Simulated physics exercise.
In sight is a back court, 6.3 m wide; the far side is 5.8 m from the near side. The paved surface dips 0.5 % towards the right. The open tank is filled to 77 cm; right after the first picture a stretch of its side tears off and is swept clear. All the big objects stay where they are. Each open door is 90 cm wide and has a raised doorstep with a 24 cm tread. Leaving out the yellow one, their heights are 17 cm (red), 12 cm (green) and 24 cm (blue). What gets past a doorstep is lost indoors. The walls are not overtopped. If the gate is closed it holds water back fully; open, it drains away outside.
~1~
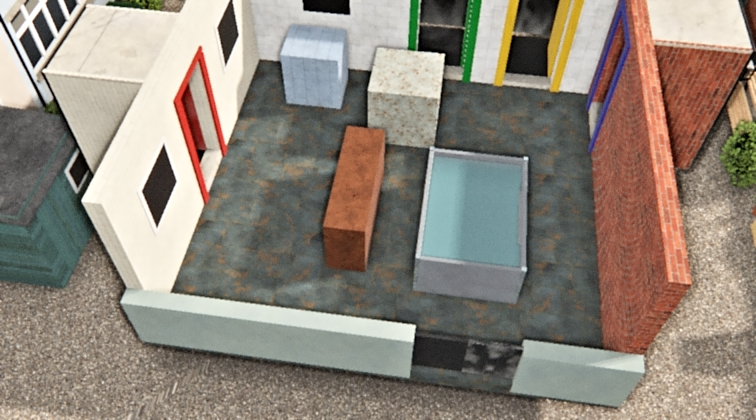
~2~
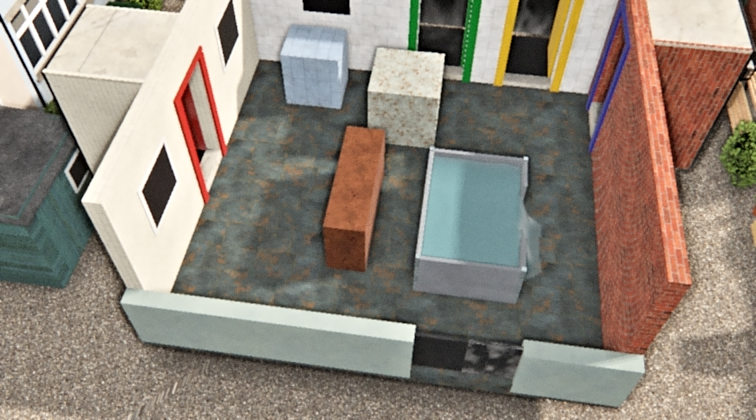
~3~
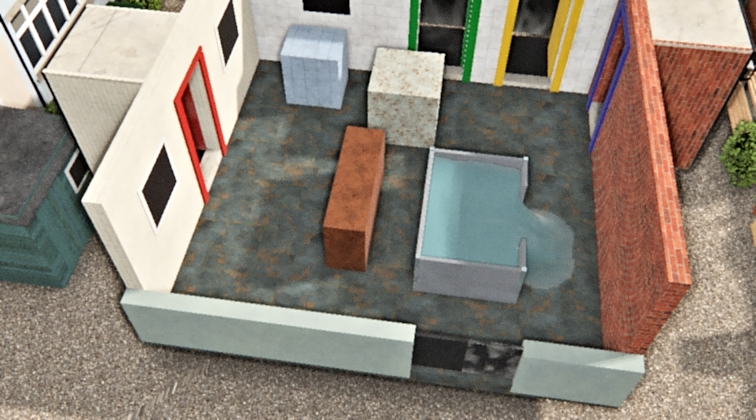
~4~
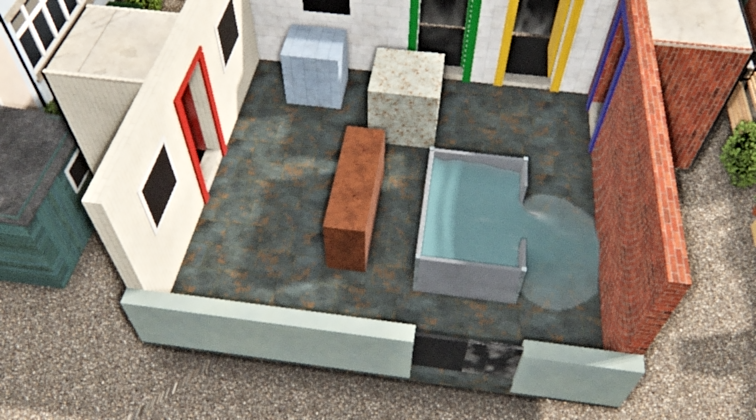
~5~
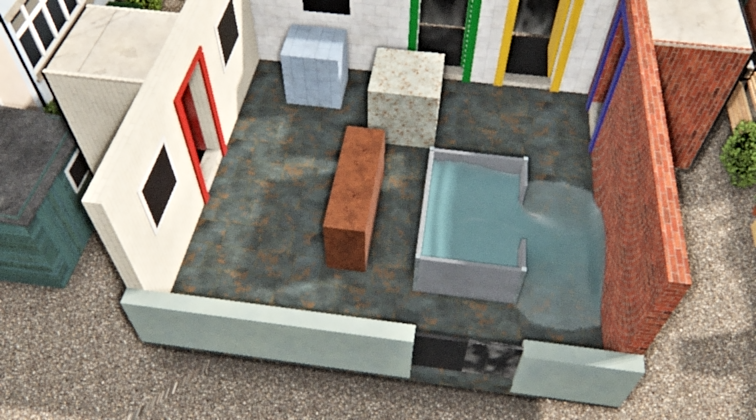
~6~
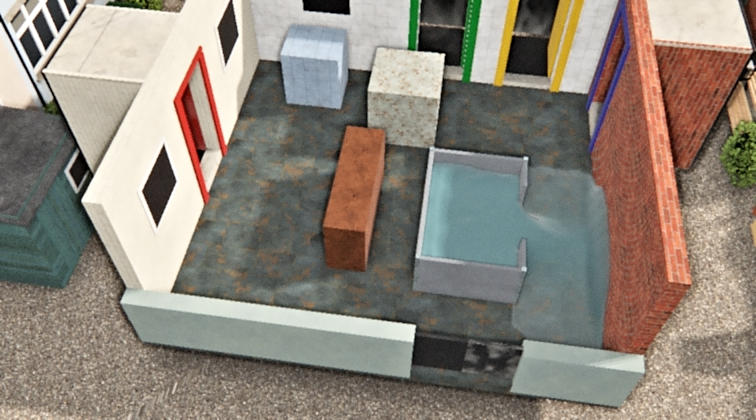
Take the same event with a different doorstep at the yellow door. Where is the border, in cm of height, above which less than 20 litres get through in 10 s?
Close to 17 cm is just enough.
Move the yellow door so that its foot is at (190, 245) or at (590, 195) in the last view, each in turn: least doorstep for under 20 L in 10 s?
About 10.0 and 22 cm.
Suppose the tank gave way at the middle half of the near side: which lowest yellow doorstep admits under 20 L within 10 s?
About 11.0 cm.
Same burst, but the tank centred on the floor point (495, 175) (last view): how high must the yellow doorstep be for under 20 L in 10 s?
About 20 cm.
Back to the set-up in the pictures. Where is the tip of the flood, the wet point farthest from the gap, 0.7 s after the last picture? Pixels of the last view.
At about (579, 100).
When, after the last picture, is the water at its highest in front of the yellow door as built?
Near 1.6 s.
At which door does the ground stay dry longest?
It is the red one.
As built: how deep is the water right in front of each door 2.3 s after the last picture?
Depths in cm: Yellow 20, red 0, green 10, blue 6.
Then, 0.7 s after the last picture water covers 15 % of the floor, deepest (52 cm) near (593, 379); it has not reached the yellow door.
Then, 2.3 s after the last picture water covers 50 % of the floor, deepest (30 cm) near (587, 250); 20 cm at the yellow door, 63 litres in over its 9 cm doorstep.
Then, 9.3 s after the last picture water covers 95 % of the floor, deepest (12 cm) near (311, 112); 7 cm at the yellow door, 121 litres in over its 9 cm doorstep.
At the yellow door as built, the water peaked near 22 cm, 1.5 s after the last picture.
Run again over the same 10 s with other heights there, 37 litres in over 15 cm, 9 litres over 20 cm. The limit of 20 litres is kept from about 17 cm up.
